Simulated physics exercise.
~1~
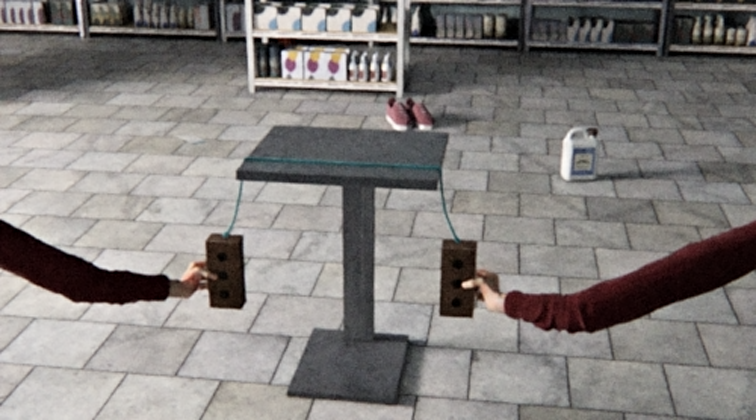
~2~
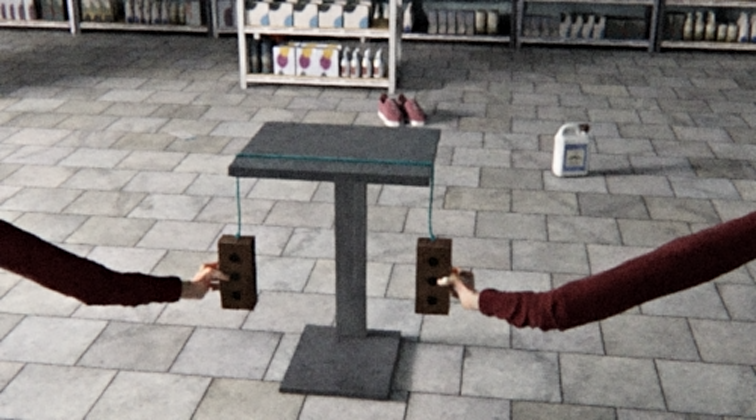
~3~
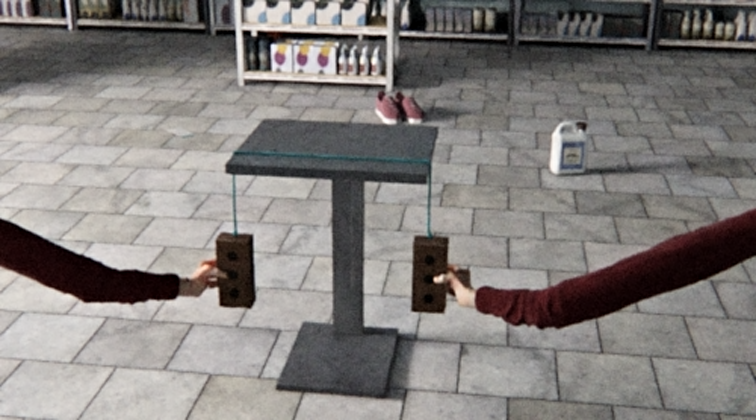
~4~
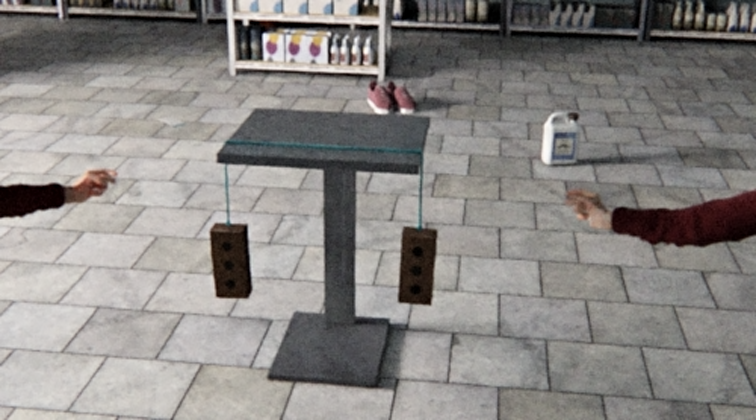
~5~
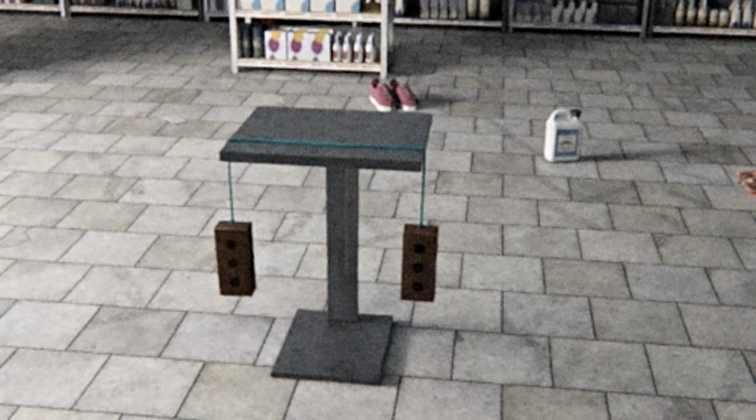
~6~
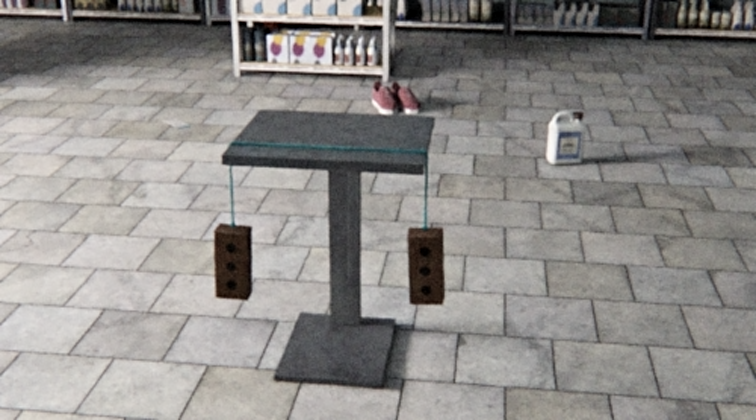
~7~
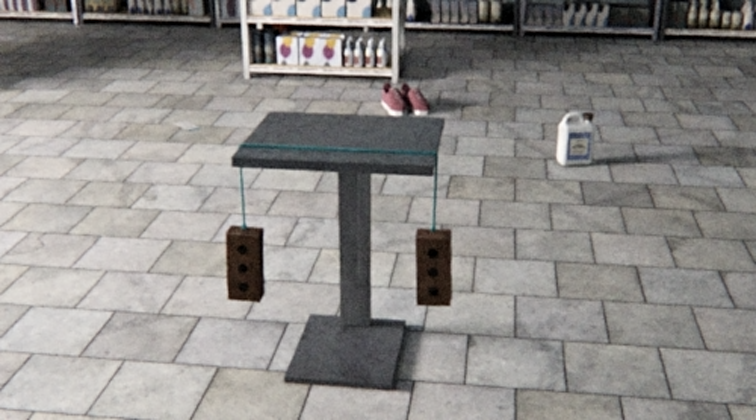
Two dark brown bricks with round holes hang from a teal shoelace laid across a grey pedestal side table, one at each side. The view looks slightly down, swaying a little, onto a shop-like room with grey paving, shelves of bottles and boxes behind, reddish shoes on the floor and a white jug to the right. At first, two hands in dark red sleeves hold the bricks out to either side, then bring them inward beneath the table's edges. The hands let go and draw back out of view. Both bricks stay hanging at nearly the same height, and the shoelace remains balanced and still.
